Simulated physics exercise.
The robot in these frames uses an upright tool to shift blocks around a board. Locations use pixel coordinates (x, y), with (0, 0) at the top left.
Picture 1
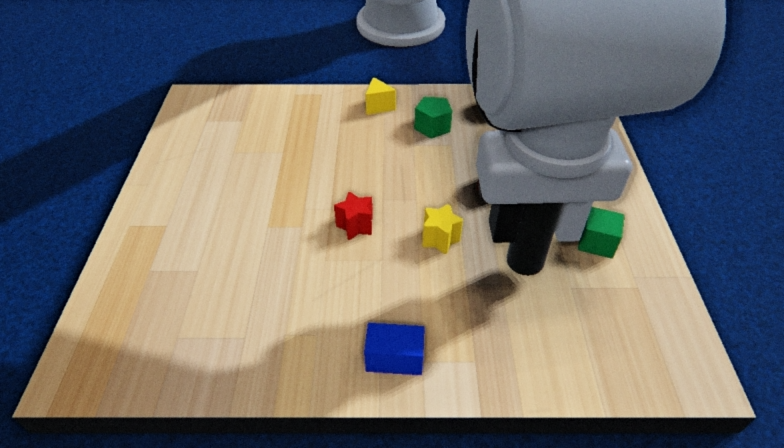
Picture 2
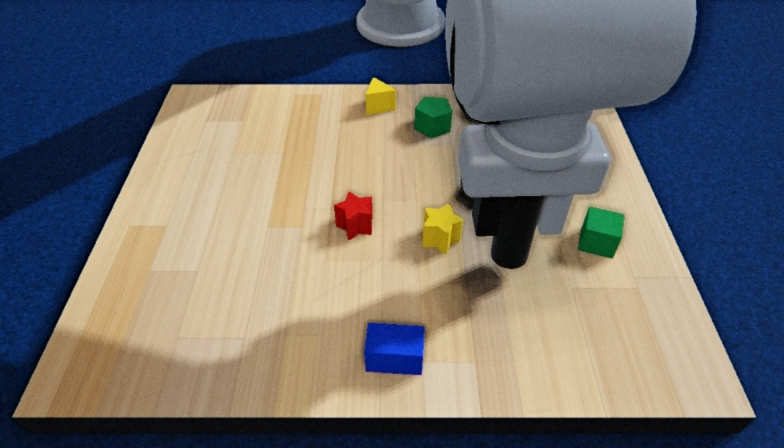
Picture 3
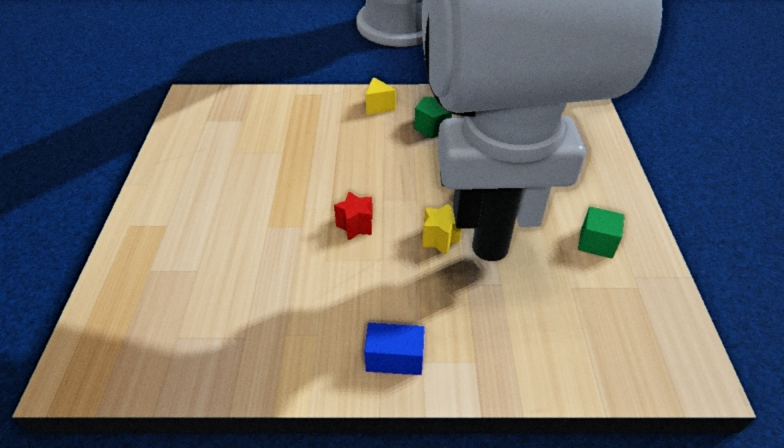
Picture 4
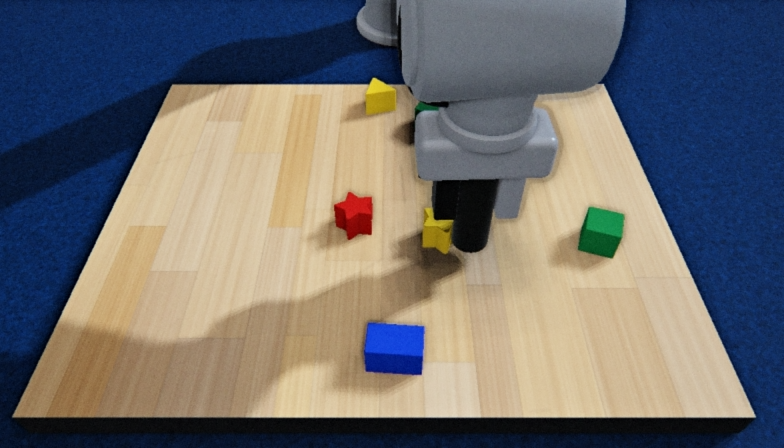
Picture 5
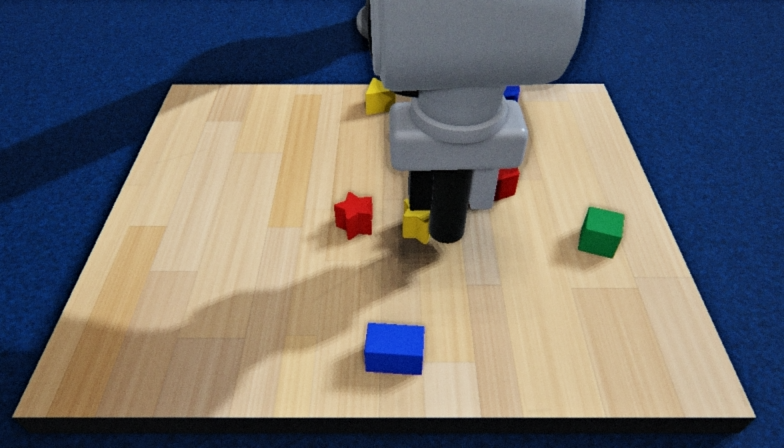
Grey robot arm sliding its upright black tool left across a wooden board, nudging the yellow star slightly left among coloured blocks.
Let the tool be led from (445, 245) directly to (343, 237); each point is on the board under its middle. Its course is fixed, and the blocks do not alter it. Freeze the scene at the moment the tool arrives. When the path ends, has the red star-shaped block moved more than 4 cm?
No, it doesn't check out.
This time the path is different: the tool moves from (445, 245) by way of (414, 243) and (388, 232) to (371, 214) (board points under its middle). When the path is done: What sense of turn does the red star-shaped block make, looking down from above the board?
From the top: Counterclockwise.
The first path, step by step. Halfway along, tool at (393, 227); yellow star-shaped block at (390, 196), turned 45° clockwise.
At the end, tool at (342, 223); red star-shaped block at (325, 193), turned 40° clockwise; yellow star-shaped block at (384, 195), turned 65° clockwise.
